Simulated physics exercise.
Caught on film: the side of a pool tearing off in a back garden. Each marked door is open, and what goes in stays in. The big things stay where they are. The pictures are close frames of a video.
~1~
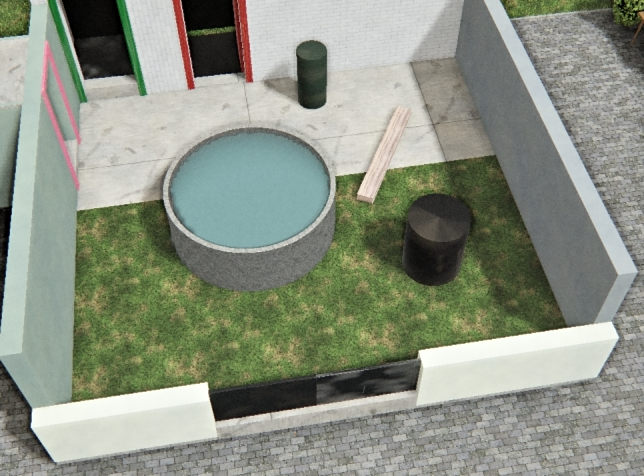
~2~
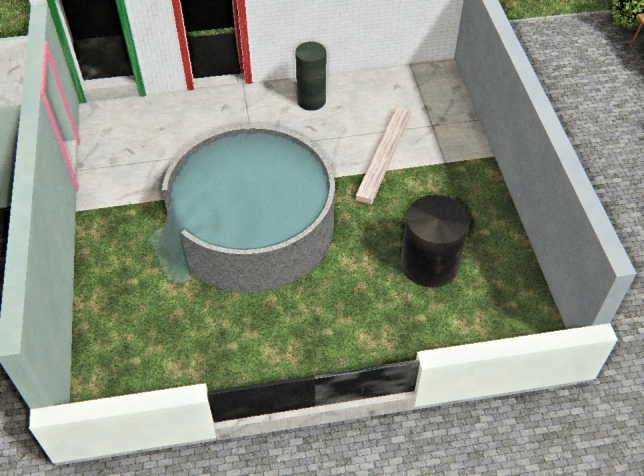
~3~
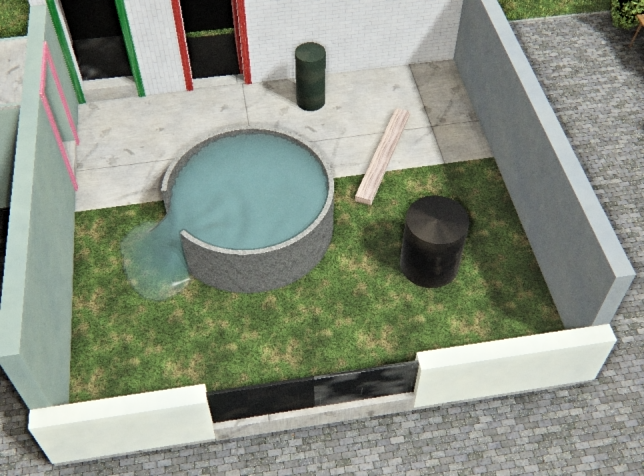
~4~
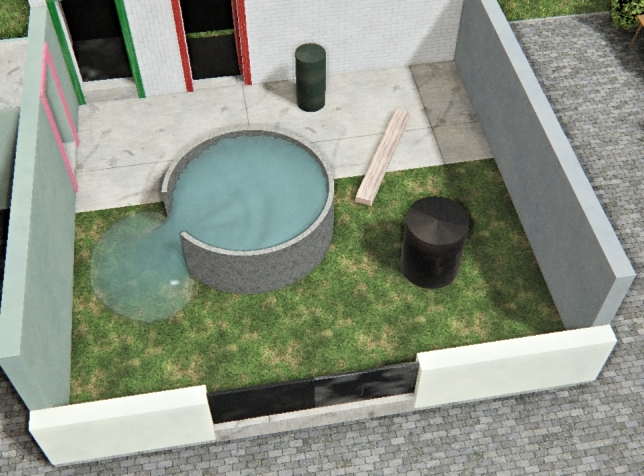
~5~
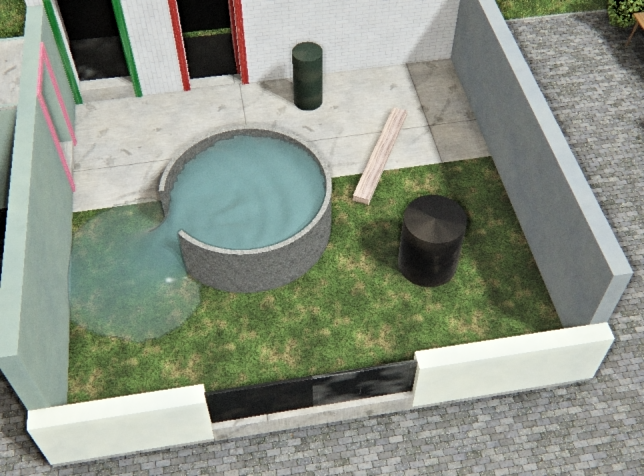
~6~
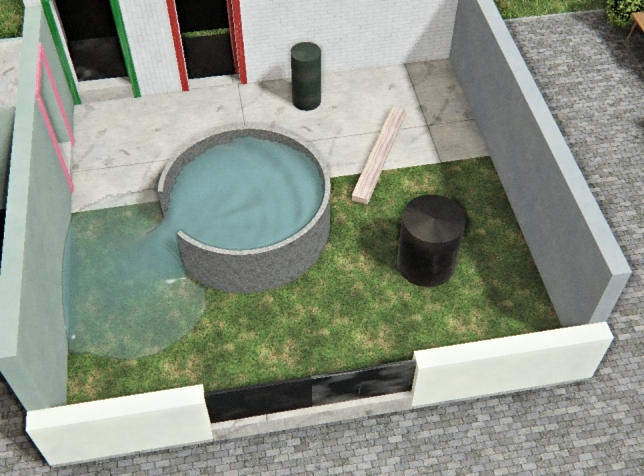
Water in a round grey tank sits still in a walled garden, beside a black cylinder and a plank, until a gap opens in the tank's left side. It pours out through the gap onto the grass, then spreads in a widening, rounded sheet to the left wall and toward the viewer.
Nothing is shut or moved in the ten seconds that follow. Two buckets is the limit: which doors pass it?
In the end: The pink door holds within the limit; the red door floods; the green door holds within the limit.
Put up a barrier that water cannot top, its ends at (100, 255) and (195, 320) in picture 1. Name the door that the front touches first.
I say the pink one.
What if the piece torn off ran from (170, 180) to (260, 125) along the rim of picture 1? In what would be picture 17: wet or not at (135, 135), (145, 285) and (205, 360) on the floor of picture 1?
In that order: Flooded, dry, free of water.
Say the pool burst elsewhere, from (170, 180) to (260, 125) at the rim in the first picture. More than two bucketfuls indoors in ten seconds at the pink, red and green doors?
The pink one floods, the red one floods, the green one floods.
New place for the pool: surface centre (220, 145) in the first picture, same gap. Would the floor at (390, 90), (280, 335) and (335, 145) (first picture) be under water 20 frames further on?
In that order: Free of water, flooded, not flooded.
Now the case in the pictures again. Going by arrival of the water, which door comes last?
Last comes the red-painted one.
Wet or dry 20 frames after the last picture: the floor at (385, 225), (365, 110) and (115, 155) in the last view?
As listed: Not flooded, not flooded, under water.
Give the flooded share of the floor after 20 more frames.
Close to 50 %.
A moment on, water covers 20 % of the floor; the pink door wet at the sill, nothing in, the red door not reached, the green door not reached.
Next, water covers 30 % of the floor; the pink door wet at the sill, nothing in, the red door not reached, the green door wet at the sill, nothing in.
Then, water covers 50 % of the floor; the pink door wet at the sill, nothing in, the red door under two buckets in, the green door wet at the sill, nothing in.
Later, water covers 85 % of the floor; the pink door wet at the sill, nothing in, the red door over two buckets in, the green door wet at the sill, nothing in.
In the end, water covers 95 % of the floor; the pink door wet at the sill, nothing in, the red door over two buckets in, the green door wet at the sill, nothing in.
